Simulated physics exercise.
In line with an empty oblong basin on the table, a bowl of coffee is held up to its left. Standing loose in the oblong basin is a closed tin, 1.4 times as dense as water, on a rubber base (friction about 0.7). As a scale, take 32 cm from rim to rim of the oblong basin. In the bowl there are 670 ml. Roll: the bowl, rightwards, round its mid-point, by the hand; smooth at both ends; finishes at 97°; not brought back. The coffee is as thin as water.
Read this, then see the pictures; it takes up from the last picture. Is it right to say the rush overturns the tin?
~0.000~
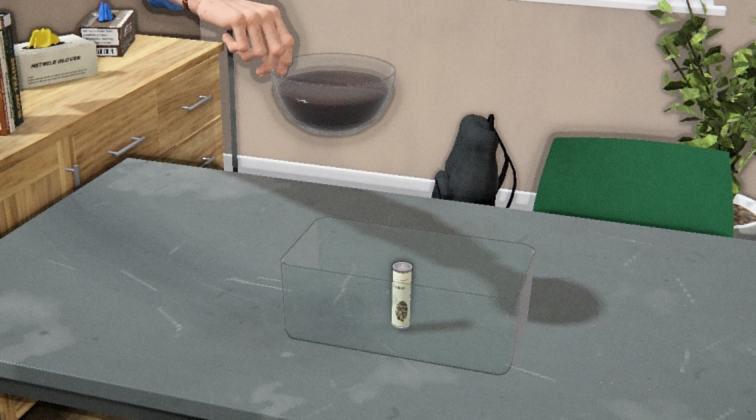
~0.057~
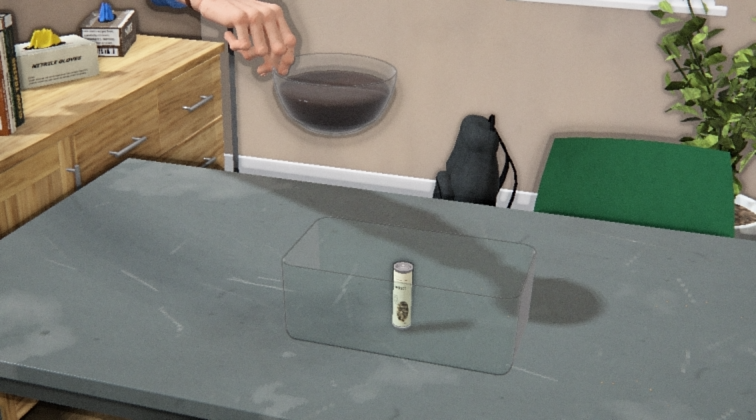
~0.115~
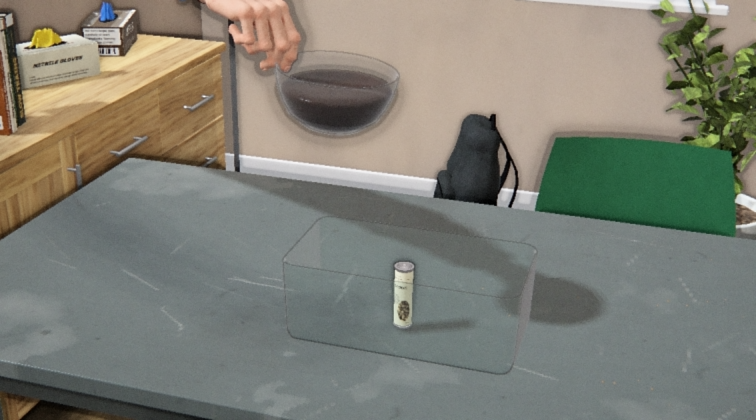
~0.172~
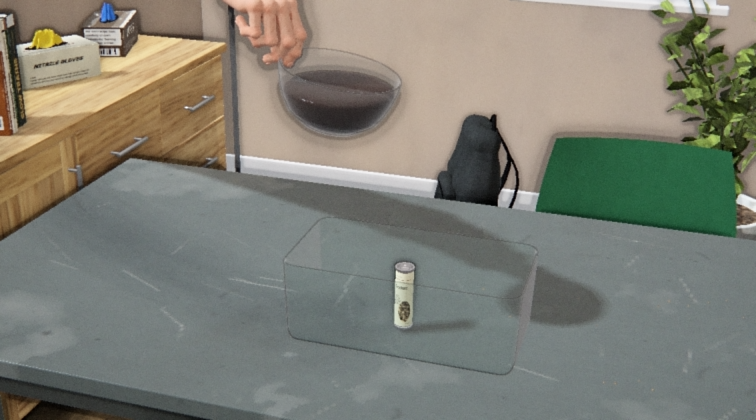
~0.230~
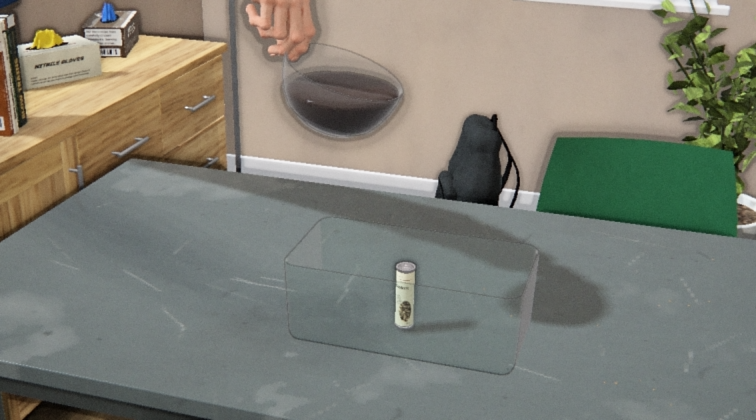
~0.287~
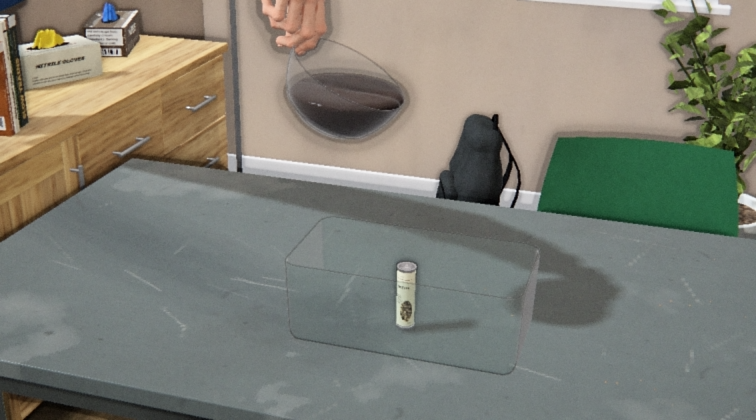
Tipped.
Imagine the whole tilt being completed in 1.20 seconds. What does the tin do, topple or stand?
So the tin will hold steady.
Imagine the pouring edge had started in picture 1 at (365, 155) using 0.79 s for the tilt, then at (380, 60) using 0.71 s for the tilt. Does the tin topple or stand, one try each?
Trial 1 - tin stays standing; trial 2 - tin tips.
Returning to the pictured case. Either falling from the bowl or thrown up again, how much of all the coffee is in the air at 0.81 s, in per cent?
Near 14 in a hundred.
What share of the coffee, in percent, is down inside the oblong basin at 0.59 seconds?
Roughly 16 percent.
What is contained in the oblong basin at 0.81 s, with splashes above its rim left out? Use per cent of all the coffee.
84 per cent or thereabouts.
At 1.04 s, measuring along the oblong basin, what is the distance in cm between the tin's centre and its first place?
Close to 2 cm.
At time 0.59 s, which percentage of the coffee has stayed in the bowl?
Near 28 in a hundred.
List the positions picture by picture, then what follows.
In the first frame, it leans 0°; its right rim is at (393, 76); the coffee meets the walls at (283, 80) and (389, 91); the oblong basin's rim runs from (300, 239) to (527, 273); the tin's top is at (402, 269).
In the second frame, it leans 1°; its right rim is at (394, 78); the coffee meets the walls at (284, 80) and (390, 92).
In the third frame, it leans 5°; its right rim is at (396, 81); the coffee meets the walls at (286, 78) and (391, 93).
In the fourth frame, it leans 11°; its right rim is at (398, 89); the coffee meets the walls at (289, 78) and (394, 96).
In the fifth frame, it leans 19°; its right rim is at (400, 98); the coffee meets the walls at (292, 80) and (398, 97).
In the sixth frame, it leans 28°; its right rim is at (401, 108); the coffee meets the walls at (295, 82) and (399, 98); 1 per cent is over the edge.
After 0.59 s the tilt is 82° and 28 per cent is still to pour; the tin stands where it began.
After 0.81 s the tilt is 97° and 2 per cent is still to pour; the tin stands where it began.
After 1.04 s the tilt is 97° and 0 per cent is still to pour; the tin leans 24°.
After 1.29 s the tilt is 97° and 0 per cent is still to pour; the tin lies on its side.
In the end the tin lies on its side.
